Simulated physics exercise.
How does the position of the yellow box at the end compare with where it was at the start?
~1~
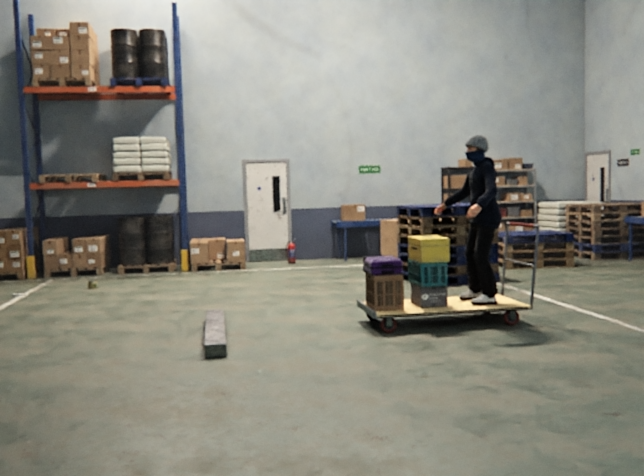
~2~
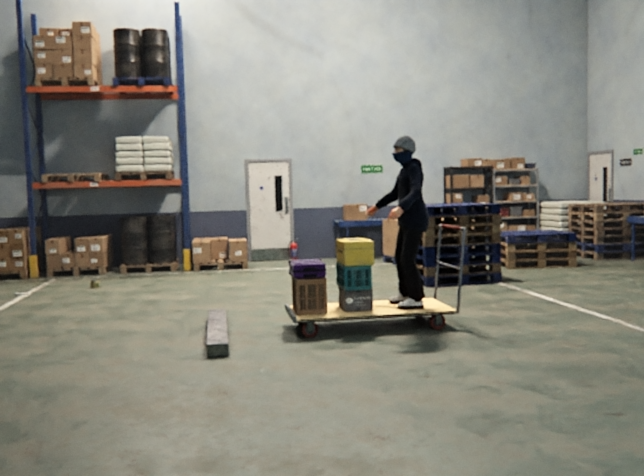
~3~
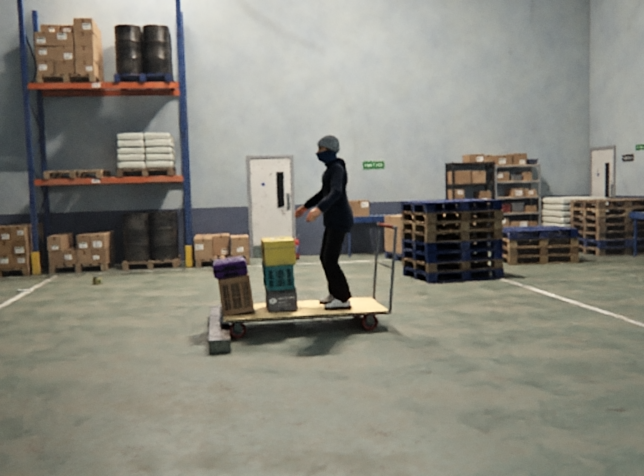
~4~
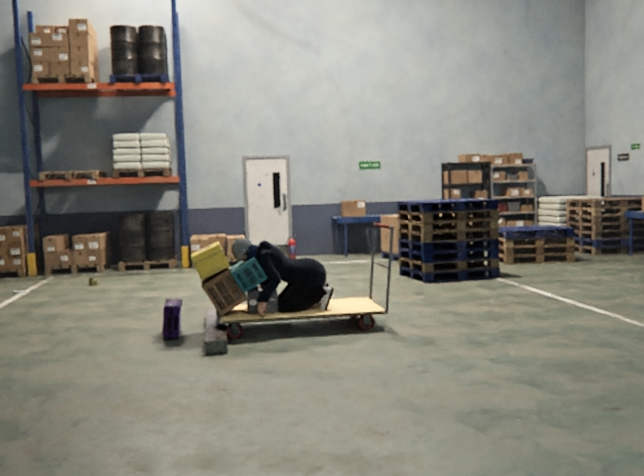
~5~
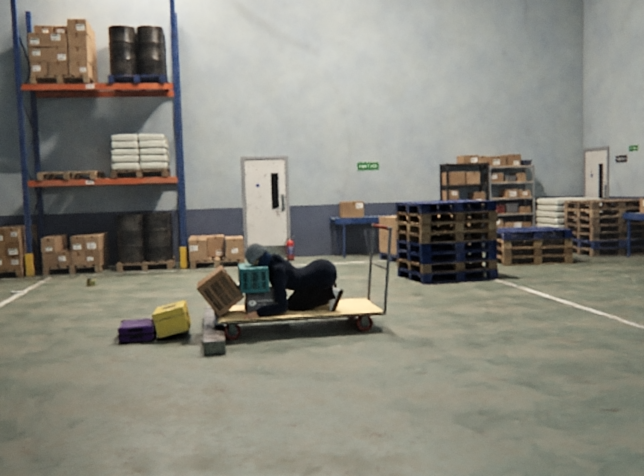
At the start it sits on top of the stack in front of the rider on the cart, over on the right. By the end it lies on the floor to the left of the kerb, beside the purple box.
